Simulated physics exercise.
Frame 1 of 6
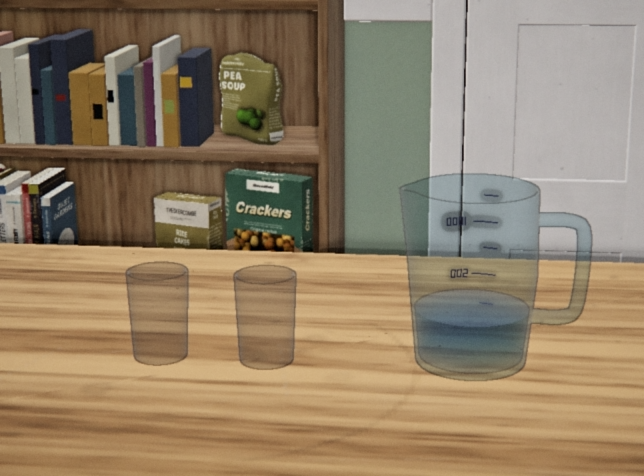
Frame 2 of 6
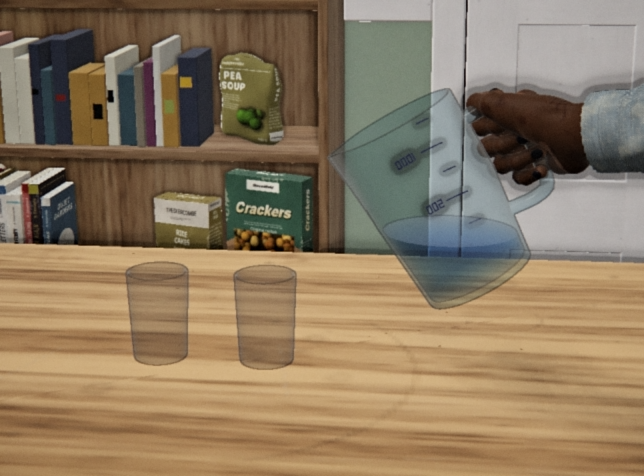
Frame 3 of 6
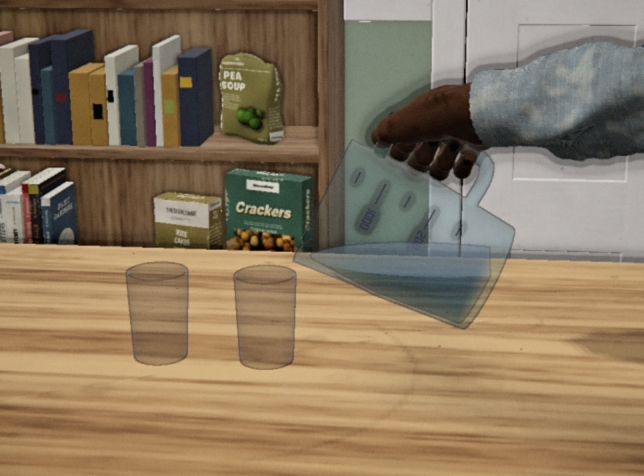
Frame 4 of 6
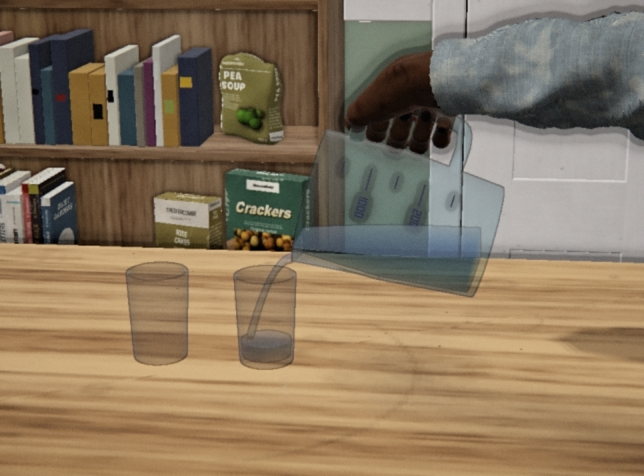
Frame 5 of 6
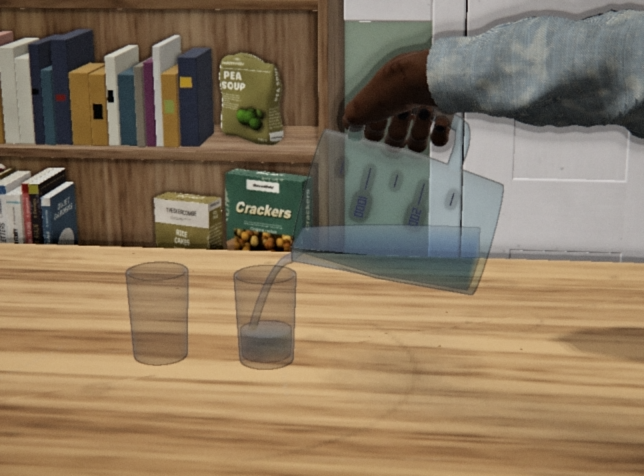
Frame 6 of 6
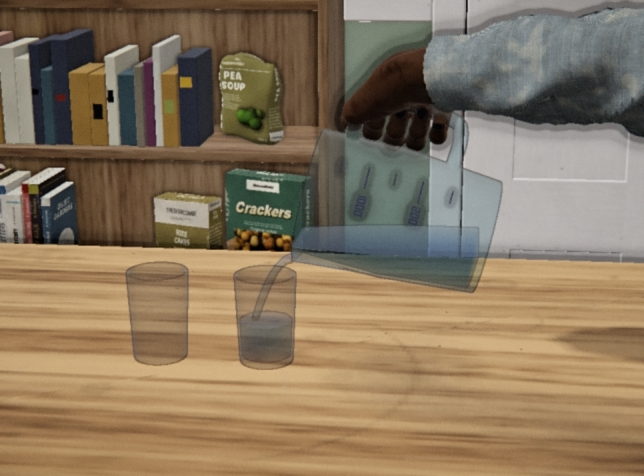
A hand lifted a clear jug of blue dyed water off the wooden table, tilted it leftward over the right-hand of two empty glasses, and poured a thin stream that gradually raised the level inside.
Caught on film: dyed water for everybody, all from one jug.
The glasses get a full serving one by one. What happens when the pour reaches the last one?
I think it will cover all of them.
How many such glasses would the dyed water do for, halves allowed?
I'd put it at close to 2.5 servings.
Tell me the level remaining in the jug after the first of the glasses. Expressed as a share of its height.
Level: Near 20 per cent.
Next, the first is about two thirds full.
After that, the first is done and the jug has about two thirds of its load.
Finally, both are full and about a quarter of the dyed water is over.
